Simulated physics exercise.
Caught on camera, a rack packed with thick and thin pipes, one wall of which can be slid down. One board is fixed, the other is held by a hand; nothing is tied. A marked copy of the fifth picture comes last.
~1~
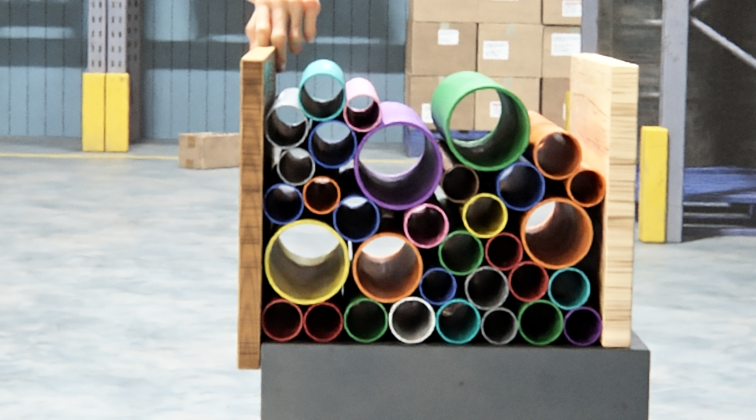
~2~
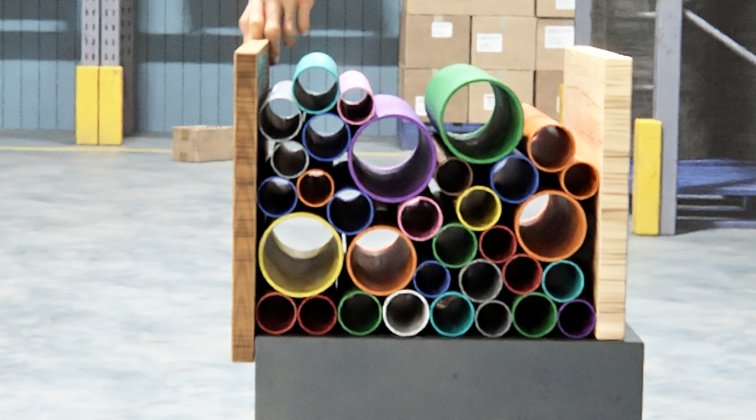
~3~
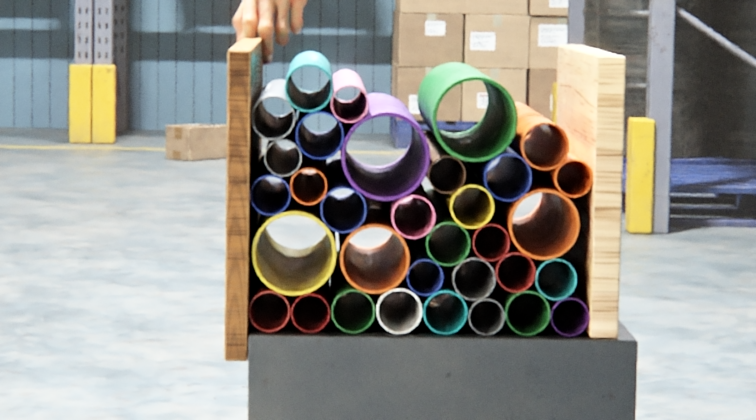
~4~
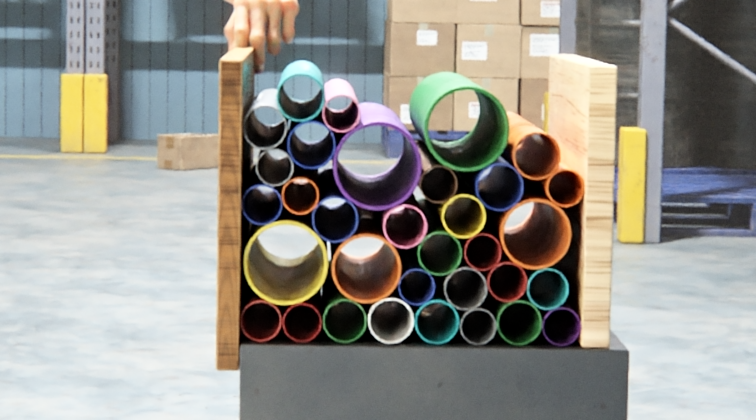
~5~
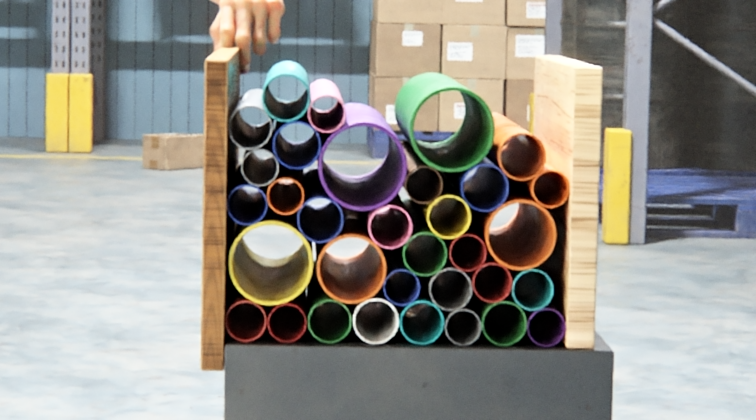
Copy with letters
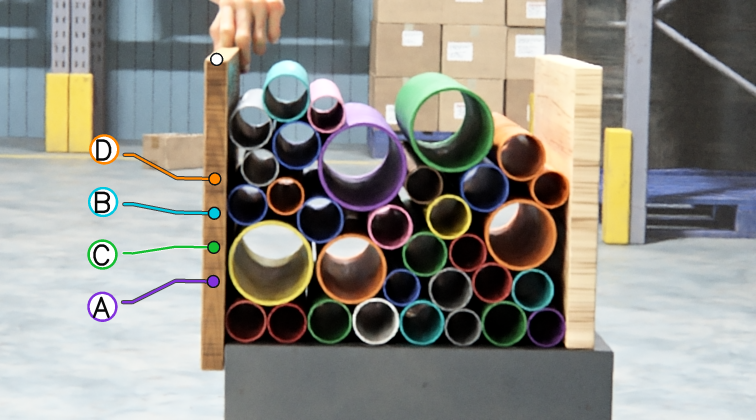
Nothing in the rack of colourful thick and thin pipes moved on its own; the whole view just drifted slightly, with the rack shifting a little left, while a hand stayed on top of the left board.
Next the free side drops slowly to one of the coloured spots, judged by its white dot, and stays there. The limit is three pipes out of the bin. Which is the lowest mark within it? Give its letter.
The lowest mark that will do is B.
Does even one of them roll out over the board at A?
Yes.
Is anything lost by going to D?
Yes, at D.
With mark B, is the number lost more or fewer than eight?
Fewer than eight.
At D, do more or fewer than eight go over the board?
Fewer than eight.
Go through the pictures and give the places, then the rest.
In the first picture, a green pipe (462, 253); an orange pipe (557, 233); a blue pipe (333, 144).
In the second picture, a blue pipe (327, 137); a pink pipe (356, 105).
In the third picture, side board (245, 184); a red pipe (269, 311).
In the fourth picture, a blue pipe (417, 287).
In the fifth picture, a green pipe (425, 254); an orange pipe (521, 235); a blue pipe (297, 145).
On the marked copy, A at (213, 281); B at (214, 214); C at (213, 247); D at (214, 179); the white dot at (216, 60).
Taking B. A third of the way, top of the board (228, 134).
Two thirds of the way, top of the board (227, 212).
When it is over, top of the board (227, 213), three out over the board.
As for the rest, A more than three out over the board; C more than three out over the board; D two out over the board.
